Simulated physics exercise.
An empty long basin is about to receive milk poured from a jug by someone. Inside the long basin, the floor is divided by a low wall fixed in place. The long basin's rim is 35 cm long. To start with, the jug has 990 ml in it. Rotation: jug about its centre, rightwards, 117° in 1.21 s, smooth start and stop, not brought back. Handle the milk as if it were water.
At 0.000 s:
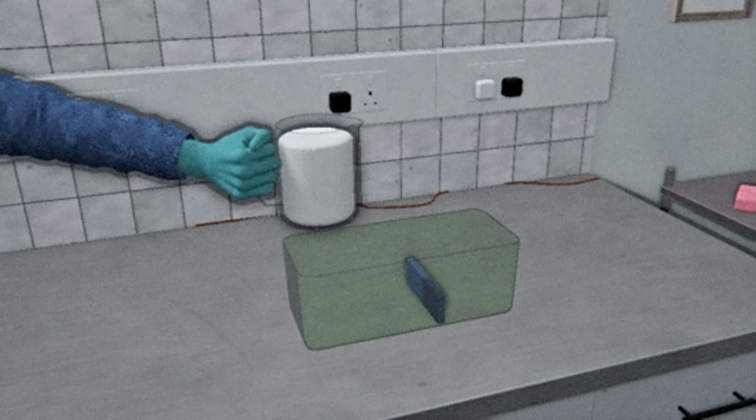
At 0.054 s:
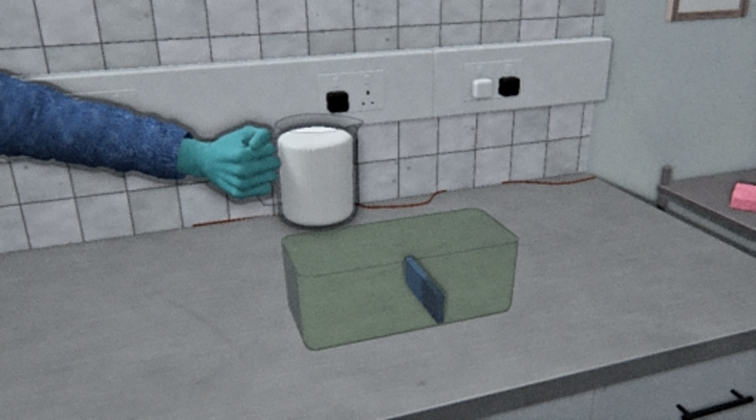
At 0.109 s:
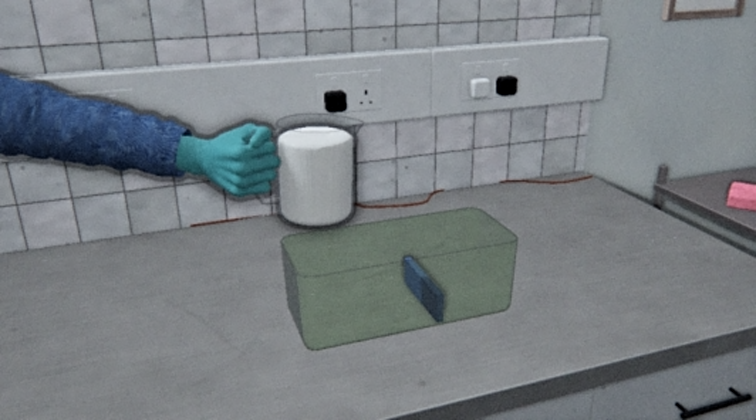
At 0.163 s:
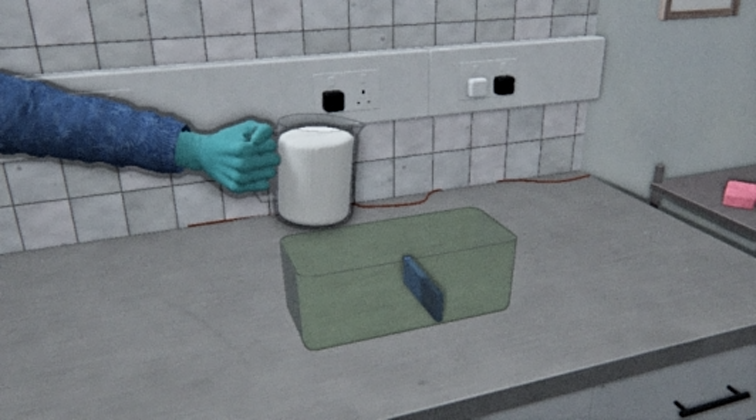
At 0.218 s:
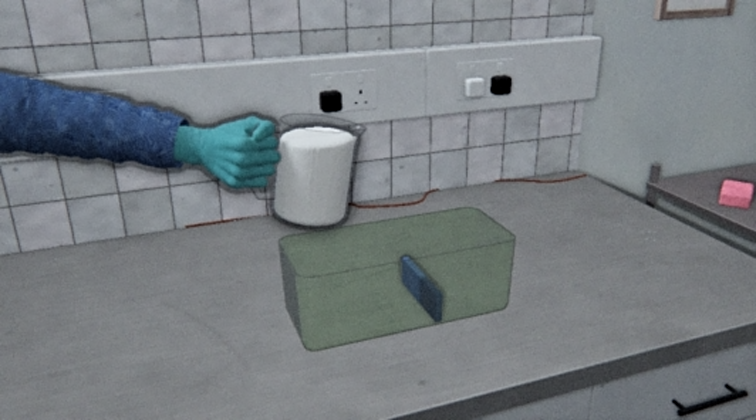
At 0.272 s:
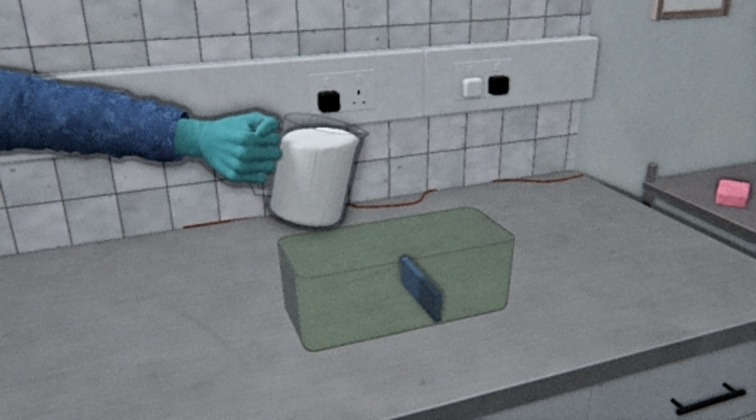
On a grey worktop, a teal-gloved hand slowly tilting a clear jug of white liquid rightwards behind an empty green-tinted basin.
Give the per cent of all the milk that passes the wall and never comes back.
I would say 18 percent.
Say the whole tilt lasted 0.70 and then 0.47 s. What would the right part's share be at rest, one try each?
I'd expect close to 10 per cent and then close to 10 per cent.
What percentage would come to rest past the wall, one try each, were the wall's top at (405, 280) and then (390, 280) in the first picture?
One try each: Around 65 percent and then around 80 percent.
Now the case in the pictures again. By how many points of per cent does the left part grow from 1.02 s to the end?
Around 30 in a hundred.
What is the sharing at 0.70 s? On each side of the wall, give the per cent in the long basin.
Around 4 percent on the left and 3 on the right.
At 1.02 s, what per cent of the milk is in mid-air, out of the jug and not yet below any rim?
Airborne fraction: Approx. 14 %.
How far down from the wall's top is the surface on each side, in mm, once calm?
About 24 mm on the left, about 40 mm on the right.
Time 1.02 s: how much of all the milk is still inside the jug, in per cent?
Roughly 20 percent remains.
Then, 0.70 s in, the tilt is 73° and 78 per cent is still to pour, 4 is left of the wall and 3 right of it.
Then, 1.02 s in, the tilt is 110° and 21 per cent is still to pour, 49 is left of the wall and 16 right of it.
Then, 1.35 s in, the tilt is 117° and 0 per cent is still to pour, 78 is left of the wall and 17 right of it.
Then, 1.71 s in, the tilt is 117° and 0 per cent is still to pour, 79 is left of the wall and 18 right of it.
Finally, 79 per cent lies left of the wall, 18 right of it and 3 outside.
